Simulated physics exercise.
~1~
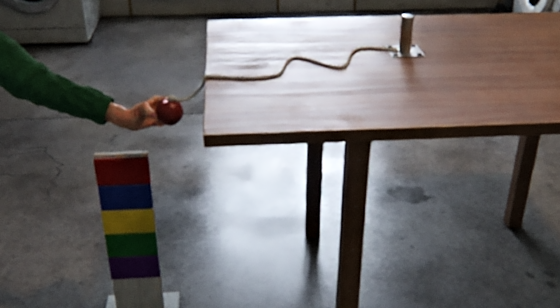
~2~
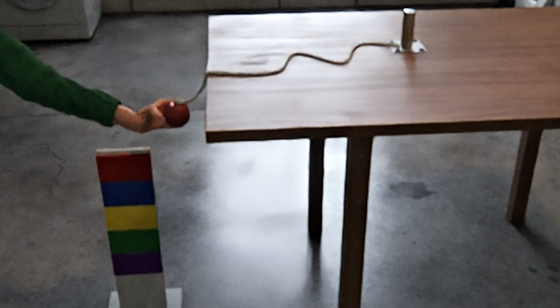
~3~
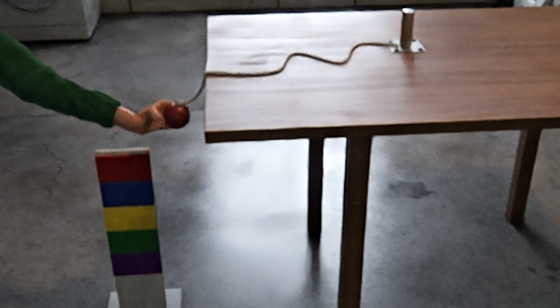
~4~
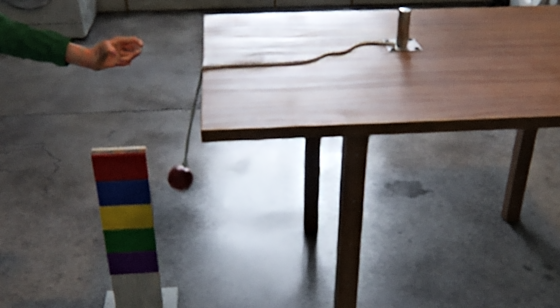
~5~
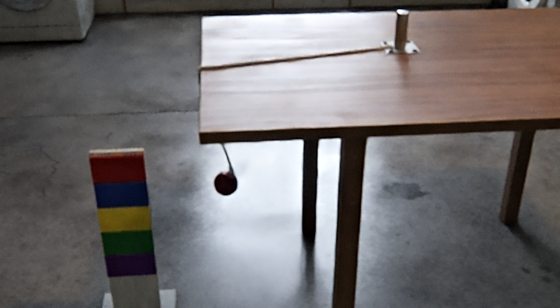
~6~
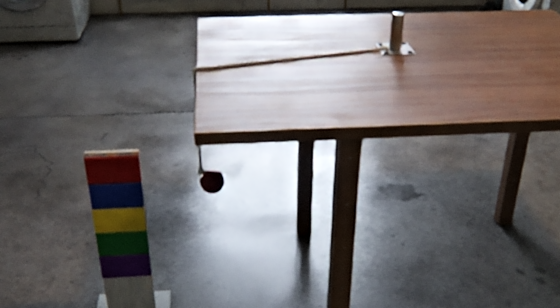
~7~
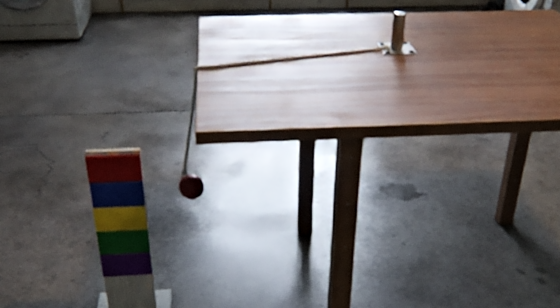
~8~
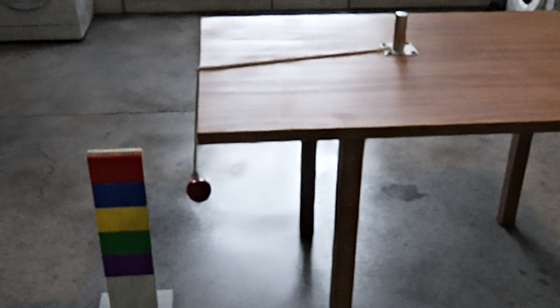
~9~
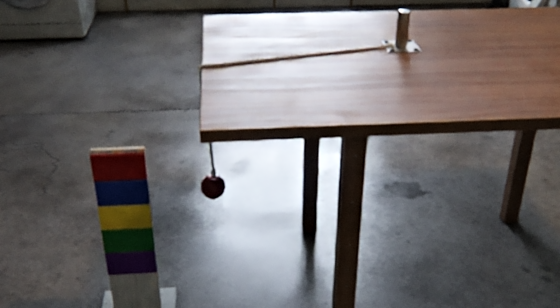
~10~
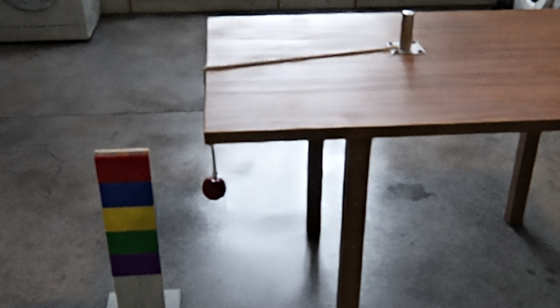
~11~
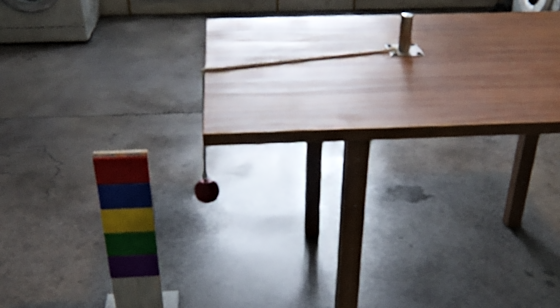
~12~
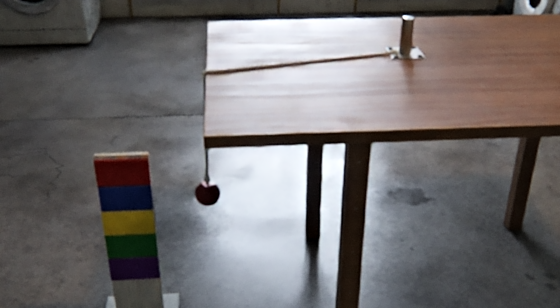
On a grey concrete floor, a slightly swaying camera looks down at a wooden table on the right, with a metal post fixed on top and a cord running loosely from it to the left edge. At left stands a white board banded red, blue, yellow, green and purple. A green-sleeved hand holds a red apple on the cord beside the table, shifts slightly, then lets go and withdraws. The apple drops and swings right under the edge as the cord straightens. It swings back left, sways gently, and ends hanging level with the blue band.
